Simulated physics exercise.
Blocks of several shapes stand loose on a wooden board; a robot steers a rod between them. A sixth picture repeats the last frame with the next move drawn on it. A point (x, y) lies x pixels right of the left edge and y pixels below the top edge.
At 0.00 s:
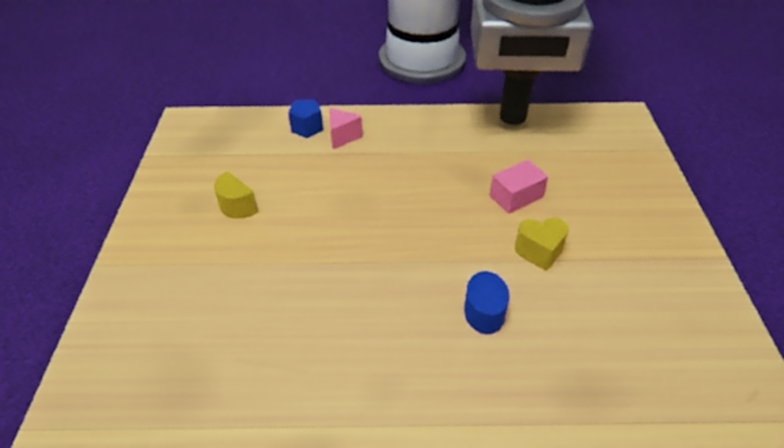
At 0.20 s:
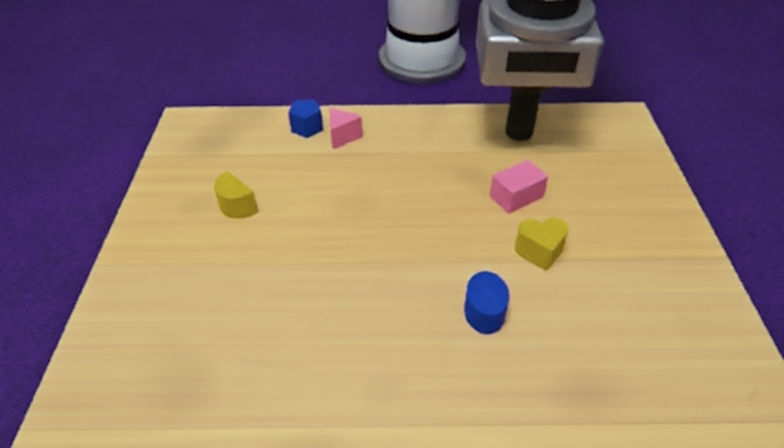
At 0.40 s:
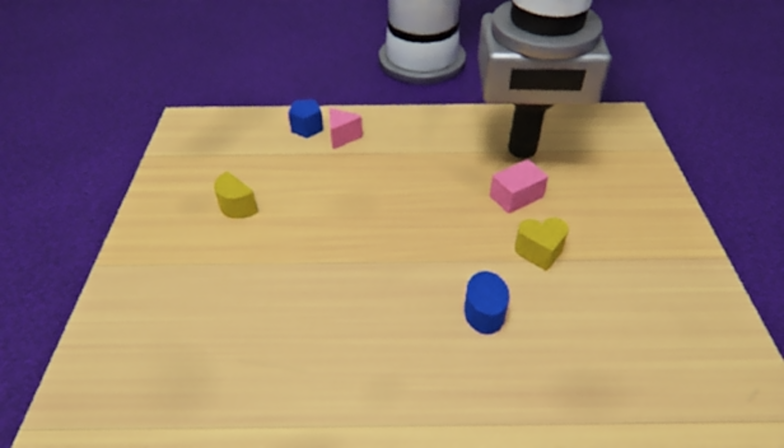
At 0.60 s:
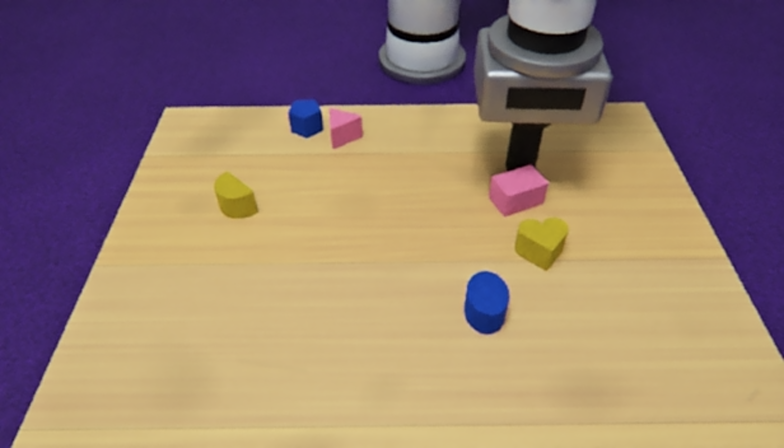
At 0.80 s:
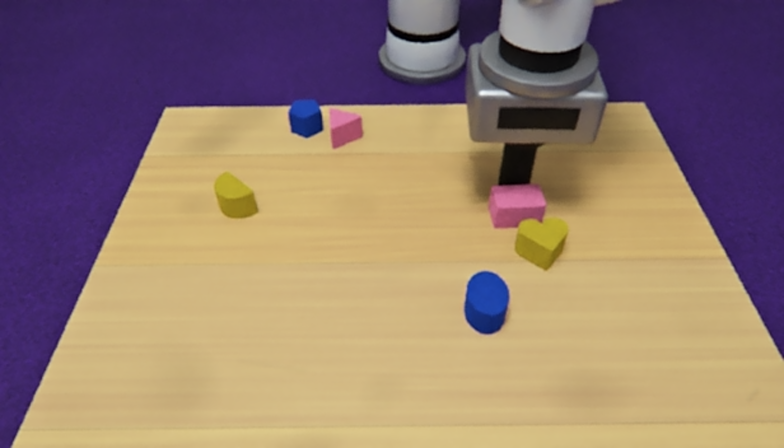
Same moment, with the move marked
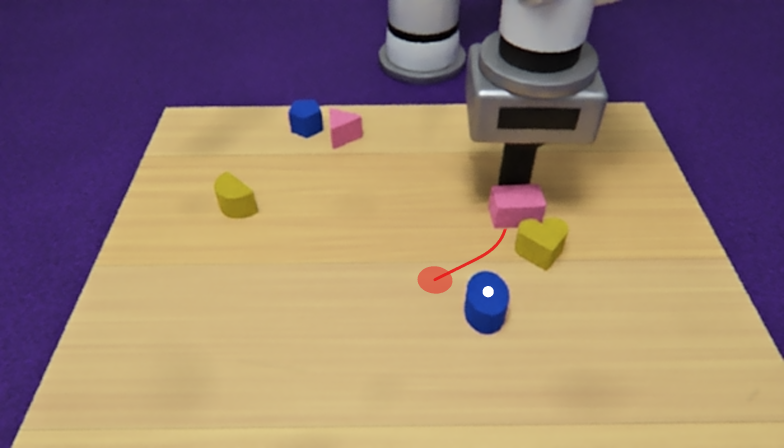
On a wooden board, a robot lowers its rod toward the viewer, pushing the pink block.
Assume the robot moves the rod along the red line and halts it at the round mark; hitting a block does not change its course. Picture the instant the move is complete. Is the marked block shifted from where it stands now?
That would be a no.
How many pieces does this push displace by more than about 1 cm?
Shifted over 1 cm: Two.
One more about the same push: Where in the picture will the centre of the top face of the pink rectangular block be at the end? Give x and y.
The point I'd pick in the picture is (519, 251).
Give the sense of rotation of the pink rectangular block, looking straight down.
It swings round anticlockwise.
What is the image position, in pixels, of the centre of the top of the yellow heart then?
It is at (563, 256).
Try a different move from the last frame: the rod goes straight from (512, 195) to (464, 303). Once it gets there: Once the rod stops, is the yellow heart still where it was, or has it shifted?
The result: It moves.
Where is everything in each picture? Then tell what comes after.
In the first frame, lower end of the rod (513, 118), tops of blocks, blue elliptical block (488, 292), pink rectangular block (521, 175), yellow heart (545, 231).
In the second frame, rod (519, 134), blocks as before.
In the third frame, rod (522, 150), blocks as before.
In the fourth frame, rod (520, 168), pink rectangular block (520, 180).
In the fifth frame, rod (513, 187), blue elliptical block (488, 292), pink rectangular block (519, 195), yellow heart (545, 231).
The drawn path runs from (512, 195) by way of (506, 228) and (479, 258) to (435, 280); the dot is on the blue elliptical block.
What follows on the original path. One third of the way, rod (507, 221); pink rectangular block (518, 233), turned 15° anticlockwise; yellow heart (557, 249), turned 30° anticlockwise.
Two thirds of the way, rod (479, 251); pink rectangular block (519, 251), turned 40° anticlockwise; yellow heart (563, 256), turned 50° anticlockwise.
At the end, rod (436, 272); blue elliptical block not moved; pink rectangular block (519, 251), turned 40° anticlockwise; yellow heart (563, 256), turned 50° anticlockwise.
